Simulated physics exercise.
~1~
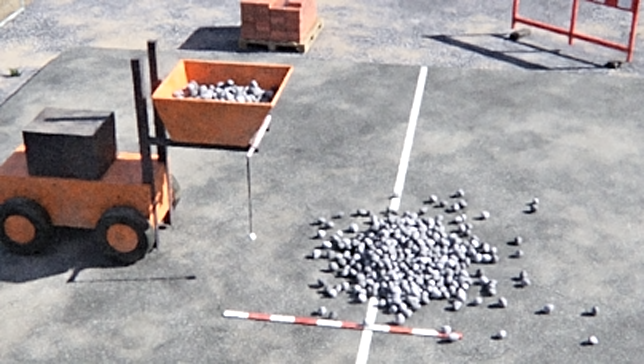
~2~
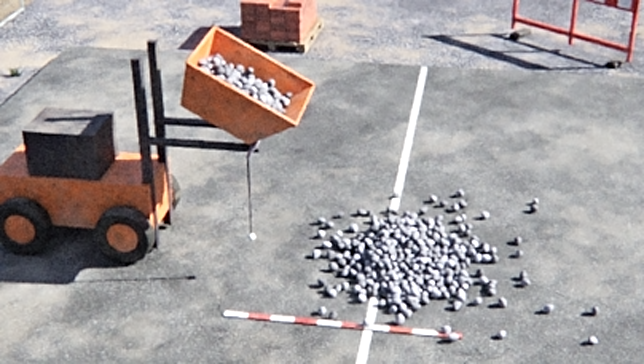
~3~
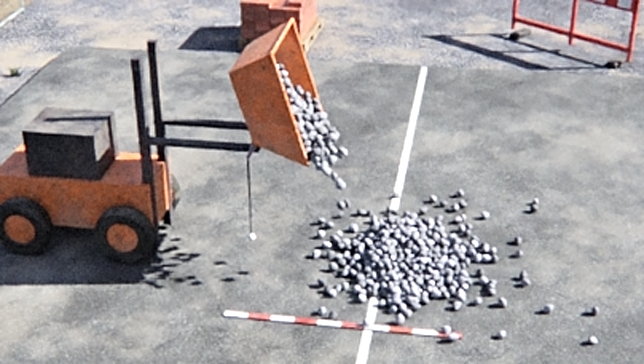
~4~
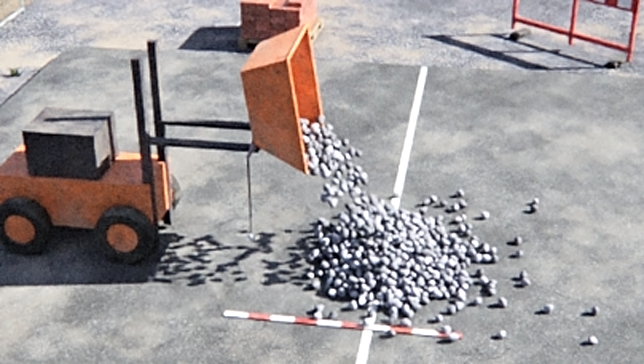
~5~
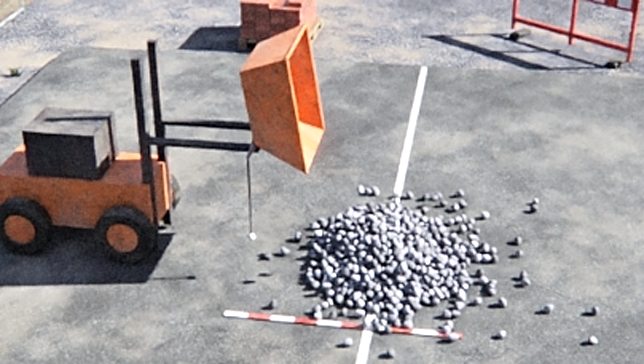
On a sunlit paved yard, an orange fork truck holds up a skip of grey stones beside a loose pile lying across a white line. The skip tips steeply forward, the stones pour onto the pile, and it ends hanging tilted and empty above a larger heap.
